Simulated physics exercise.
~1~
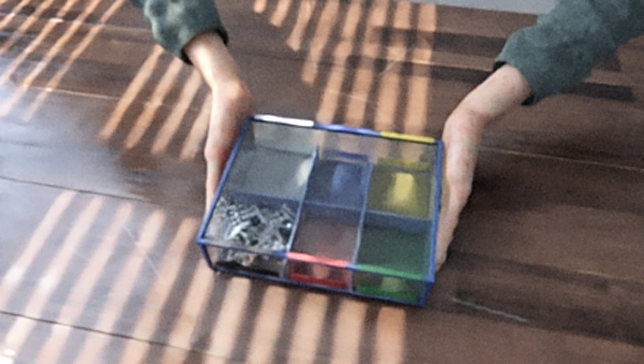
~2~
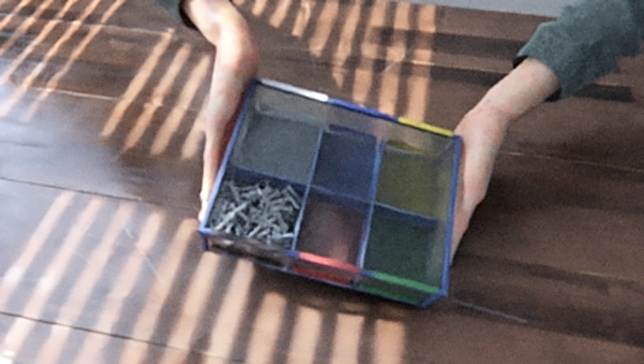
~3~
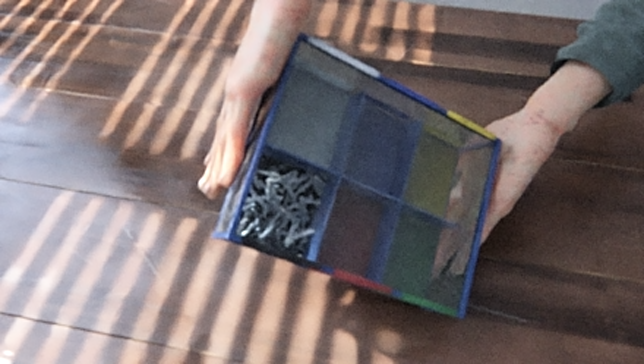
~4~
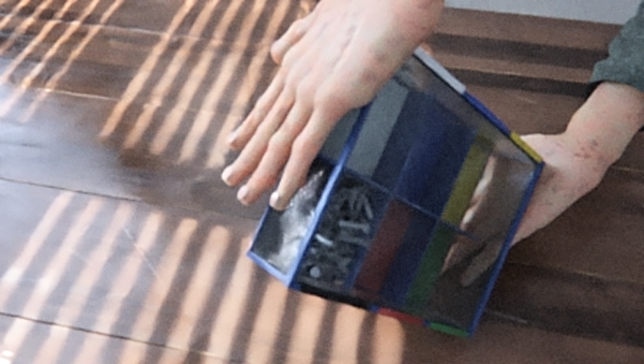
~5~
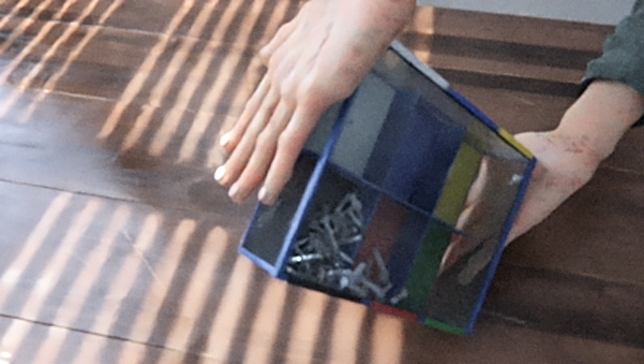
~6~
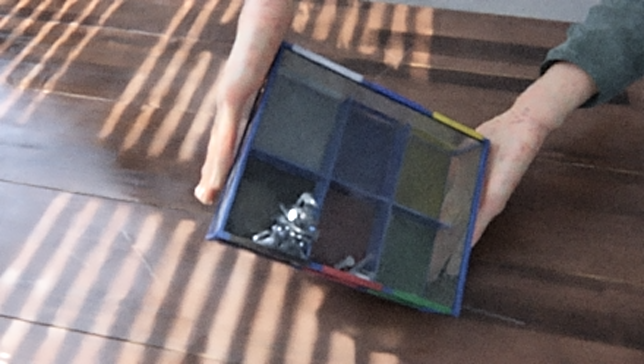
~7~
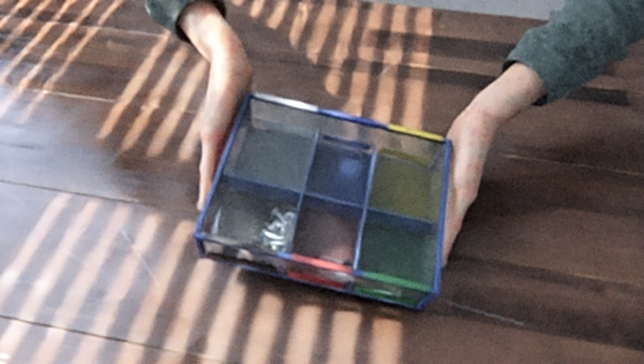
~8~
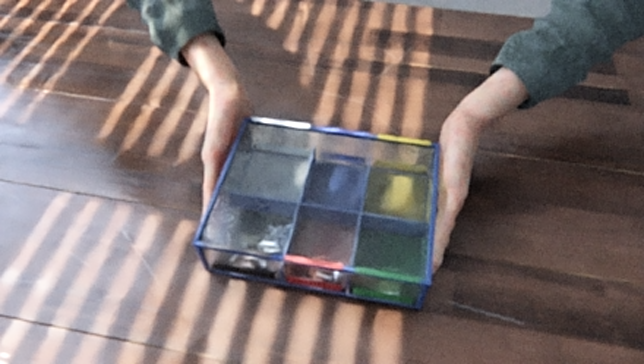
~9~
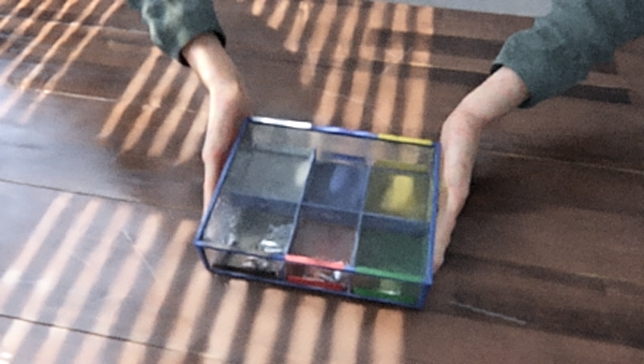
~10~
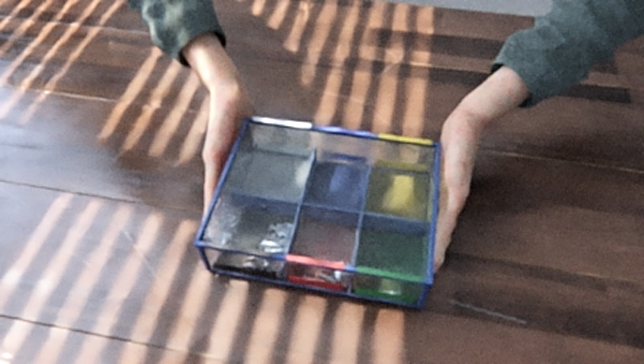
In the video, two hands lift and tilt a clear, blue-edged compartment box holding small metal screws, and some slide from the lower left section toward the red-marked one beside it. The hands then lower the box flat onto the wooden table, with screws remaining in both sections.
